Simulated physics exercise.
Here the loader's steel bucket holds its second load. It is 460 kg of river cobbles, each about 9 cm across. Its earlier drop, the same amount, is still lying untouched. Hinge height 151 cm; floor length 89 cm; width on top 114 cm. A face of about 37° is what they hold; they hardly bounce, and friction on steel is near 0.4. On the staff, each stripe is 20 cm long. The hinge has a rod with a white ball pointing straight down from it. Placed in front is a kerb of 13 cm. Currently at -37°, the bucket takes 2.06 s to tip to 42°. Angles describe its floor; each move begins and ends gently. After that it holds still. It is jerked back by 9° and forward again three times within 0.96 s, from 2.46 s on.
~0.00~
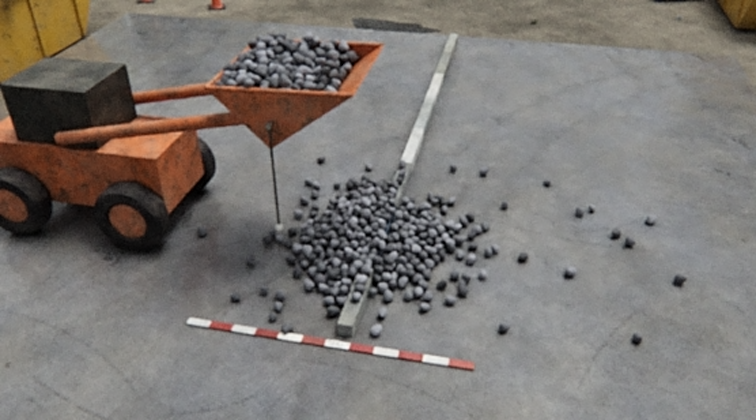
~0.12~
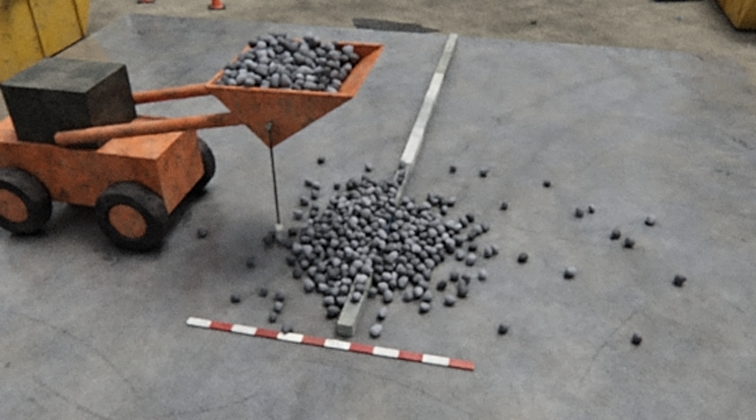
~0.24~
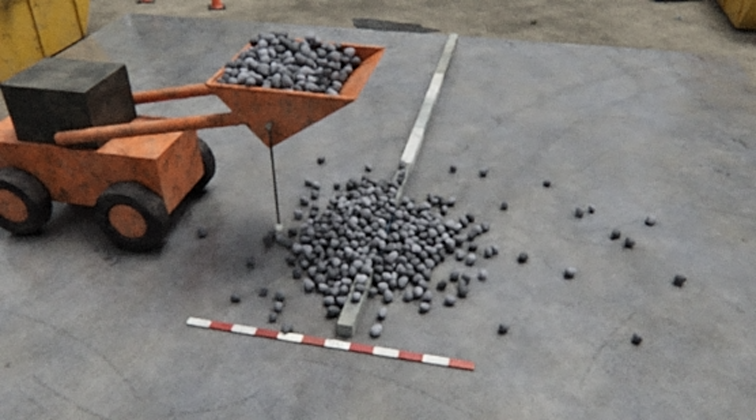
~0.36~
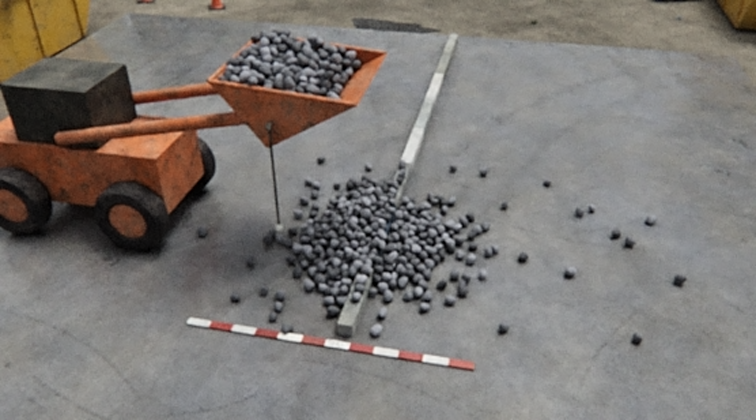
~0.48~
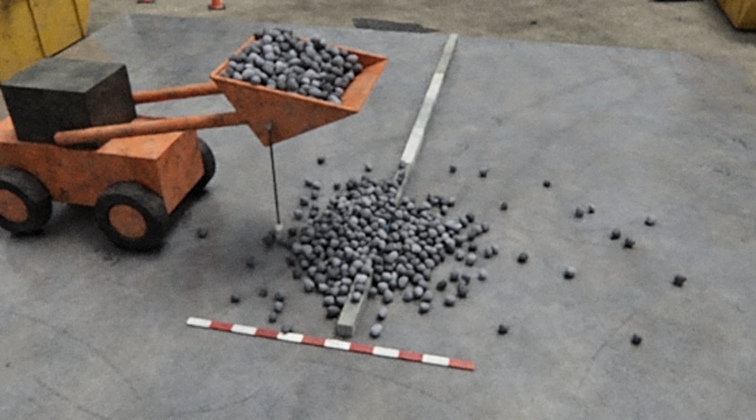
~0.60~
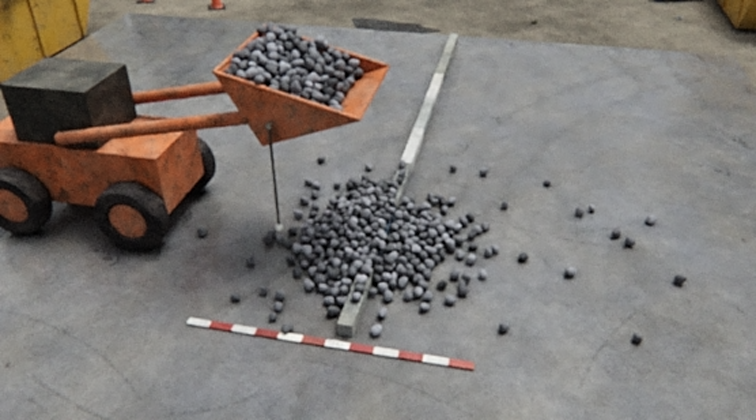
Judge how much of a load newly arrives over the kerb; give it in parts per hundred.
Close to 85 in every hundred.
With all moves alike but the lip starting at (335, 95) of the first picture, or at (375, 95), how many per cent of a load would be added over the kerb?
Near 70 in a hundred first, near 95 in a hundred second.
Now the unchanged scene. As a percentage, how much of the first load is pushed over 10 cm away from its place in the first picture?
I'd say roughly 25 per cent of them.
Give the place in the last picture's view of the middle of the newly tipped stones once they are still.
I'd put their centre close to (423, 237).
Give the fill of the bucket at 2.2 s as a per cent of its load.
15 %.
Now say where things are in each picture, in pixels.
The bucket is at -37°, its lip at (352, 95); the top of the load is at (287, 46). The earlier load is highest near (367, 215), 25 cm above ground level, 65 % on this side of the kerb, 35 % over the kerb, in the first frame.
The bucket is at -36°, its lip at (353, 97); the top of the load is at (283, 44); the stones move at 0.1 m/s on average, in the second frame.
Lip at (354, 100), floor tilted -34°, highest stones at (279, 42); the stones move at 0.1 m/s on average, in the third frame.
Lip at (356, 105), floor tilted -31°, highest stones at (281, 41); the stones move at 0.1 m/s on average, in the fourth frame.
The bucket is at -26°, its lip at (358, 112); the top of the load is at (272, 40); the stones move at 0.2 m/s on average, in the fifth frame.
Lip at (360, 120), floor tilted -21°, highest stones at (271, 36); the stones move at 0.2 m/s on average, in the sixth frame.
After 1.5 s the floor is at 29°; in per cent of one load, 91 in the bucket, 72 on this side of the kerb, 37 over the kerb; the foremost stones are at (619, 247).
After 2.2 s the floor is at 42°; in per cent of one load, 15 in the bucket, 100 on this side of the kerb, 85 over the kerb; the foremost stones are at (619, 247).
After 3.9 s the floor is at 42°; in per cent of one load, 0 in the bucket, 80 on this side of the kerb, 120 over the kerb; the foremost stones are at (623, 238).
After 6.6 s the floor is at 42°; in per cent of one load, 0 in the bucket, 80 on this side of the kerb, 120 over the kerb; the foremost stones are at (623, 238). Net gain over the kerb, 85.
